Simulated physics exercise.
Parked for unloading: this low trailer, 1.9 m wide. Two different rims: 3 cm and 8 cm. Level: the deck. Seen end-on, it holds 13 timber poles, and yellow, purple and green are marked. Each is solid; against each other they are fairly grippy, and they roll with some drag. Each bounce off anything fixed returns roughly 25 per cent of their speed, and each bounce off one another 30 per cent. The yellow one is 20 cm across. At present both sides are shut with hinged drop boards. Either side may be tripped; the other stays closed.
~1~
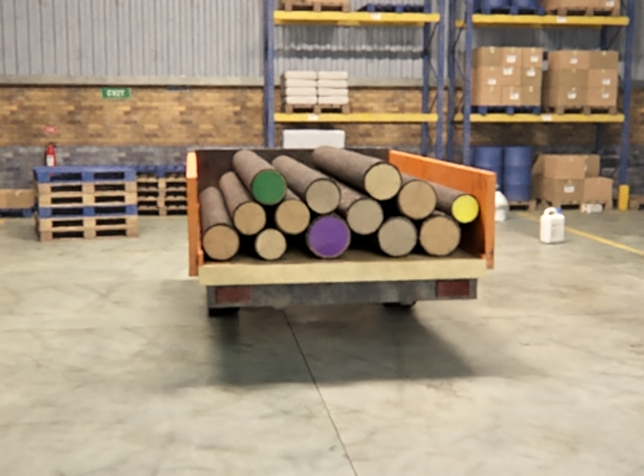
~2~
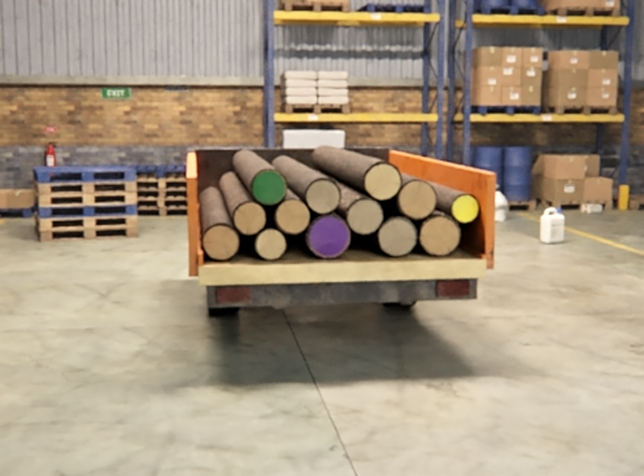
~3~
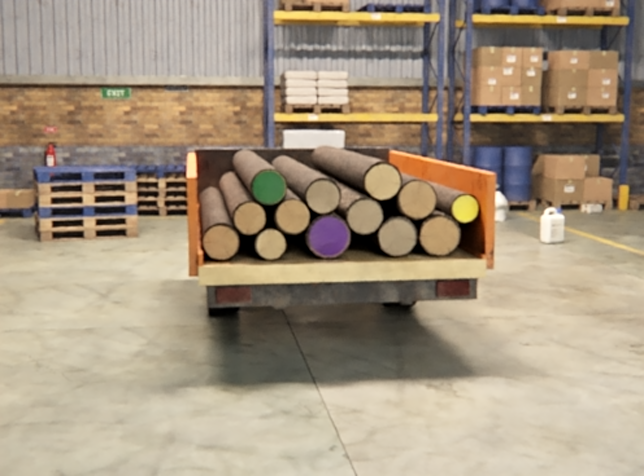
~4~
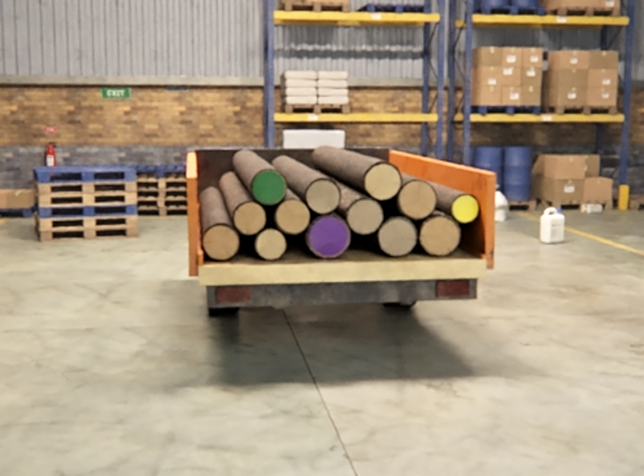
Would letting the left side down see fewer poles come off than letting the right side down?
Most likely the left is the better pick.
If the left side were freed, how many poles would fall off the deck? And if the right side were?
Left freed: 0; right freed: 2.
Side on the left freed, after 0.6 s, yellow is up on others, 10 cm from the right edge; purple is on the deck, 85 cm from the left edge; green is up on others, 45 cm from the left edge; 0 off so far.
Side on the left freed, at the end, yellow is up on others, 10 cm from the right edge; purple is on the deck, 85 cm from the left edge; green is up on others, 45 cm from the left edge; 0 off so far.
Side on the right freed, after 0.8 s, yellow is down on the right; purple is on the deck, 85 cm from the left edge; green is up on others, 45 cm from the left edge; 1 off so far.
Side on the right freed, at the end, yellow is down on the right; purple is on the deck, 85 cm from the left edge; green is up on others, 45 cm from the left edge; 2 off so far.
